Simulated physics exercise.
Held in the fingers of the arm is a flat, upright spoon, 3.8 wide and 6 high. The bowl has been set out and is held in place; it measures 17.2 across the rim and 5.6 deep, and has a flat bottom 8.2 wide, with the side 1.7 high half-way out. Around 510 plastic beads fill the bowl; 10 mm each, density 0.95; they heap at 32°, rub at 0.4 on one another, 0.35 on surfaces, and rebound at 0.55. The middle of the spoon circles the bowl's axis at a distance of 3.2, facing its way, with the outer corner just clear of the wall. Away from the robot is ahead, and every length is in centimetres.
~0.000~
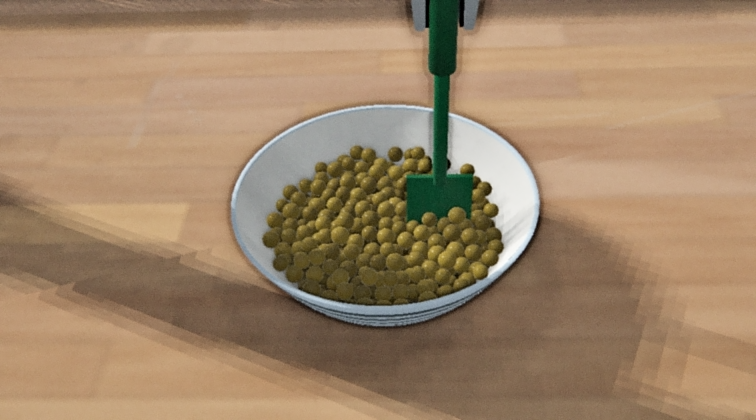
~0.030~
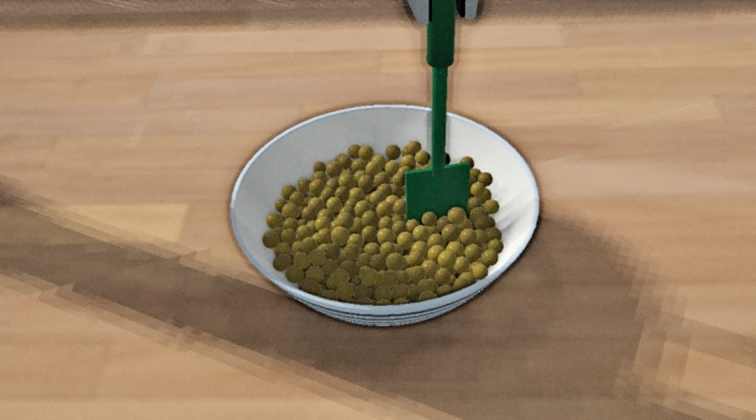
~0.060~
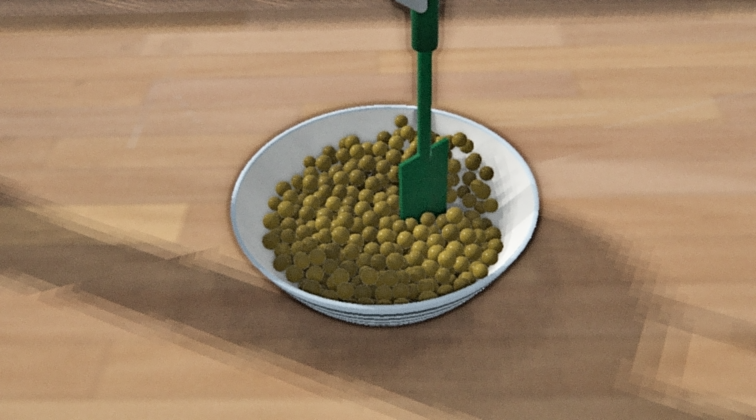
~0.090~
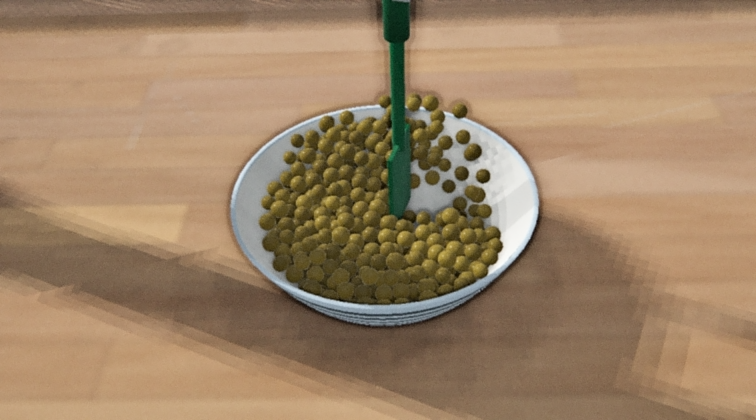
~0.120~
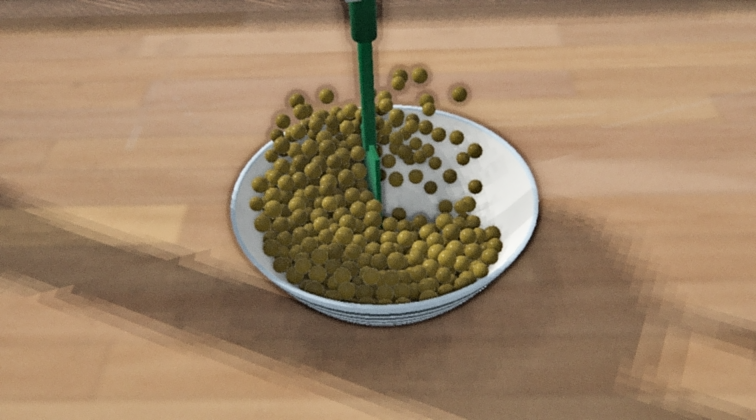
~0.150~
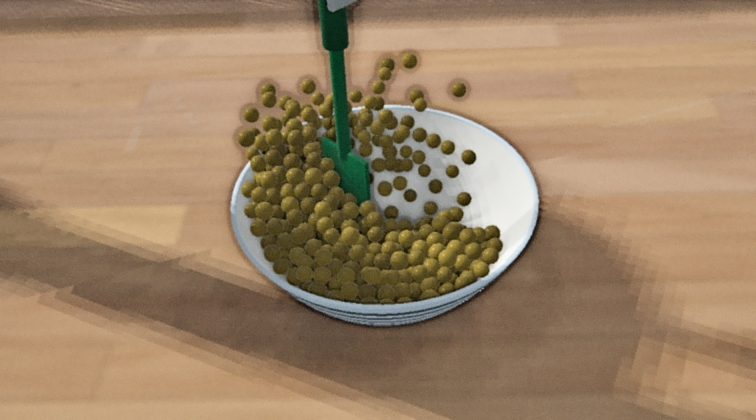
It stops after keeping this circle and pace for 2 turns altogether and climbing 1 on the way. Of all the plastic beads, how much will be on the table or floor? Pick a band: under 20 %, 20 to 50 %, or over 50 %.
20 to 50 %.
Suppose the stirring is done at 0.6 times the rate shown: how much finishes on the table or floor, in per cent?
10 %.
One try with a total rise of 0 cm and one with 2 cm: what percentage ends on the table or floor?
First try about 45 per cent, second about 35 per cent.
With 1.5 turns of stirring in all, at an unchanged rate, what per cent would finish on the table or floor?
That would give some 35 percent.
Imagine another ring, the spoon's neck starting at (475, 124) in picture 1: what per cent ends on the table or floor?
Close to 35 in a hundred.
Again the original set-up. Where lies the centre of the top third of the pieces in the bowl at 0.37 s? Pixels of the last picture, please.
About (476, 206).
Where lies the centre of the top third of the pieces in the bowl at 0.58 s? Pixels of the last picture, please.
The centre is close to (316, 240).
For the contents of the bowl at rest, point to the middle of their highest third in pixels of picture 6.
It is centred around (419, 210).
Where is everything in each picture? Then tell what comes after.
Spoon neck at (440, 155), 0° round; upper third of the load around (382, 225), from x 270 to 495, top at y 155; 509 in the bowl, in the first picture.
Spoon neck at (438, 147), 12° round; upper third of the load around (383, 221), from x 270 to 495, top at y 145, in the second picture.
Spoon neck at (424, 131), 42° round; upper third of the load around (382, 198), from x 270 to 495, top at y 120, in the third picture.
Spoon neck at (399, 121), 73° round; upper third of the load around (360, 174), from x 265 to 495, top at y 100, in the fourth picture.
Spoon neck at (369, 121), 104° round; upper third of the load around (333, 164), from x 255 to 495, top at y 75; 506 in the bowl, 3 in flight or on the tool, in the fifth picture.
Spoon neck at (343, 130), 136° round; upper third of the load around (310, 165), from x 245 to 495, top at y 60; 496 in the bowl, 13 in flight or on the tool, in the sixth picture.
By 0.37 s, 1° round, highest piece 10 above the table; 375 in the bowl, 84 on the table or floor, 50 in flight or on the tool.
By 0.58 s, 226° round, highest piece 8 above the table; 337 in the bowl, 162 on the table or floor, 10 in flight or on the tool.
By 0.89 s, 0° round, highest piece 5 above the table; 327 in the bowl, 182 on the table or floor.
By 1.59 s, 0° round, highest piece 5 above the table; 327 in the bowl, 182 on the table or floor.
Final count, 327 in the bowl, 182 on the table or floor. That is 36 % on the table or floor.
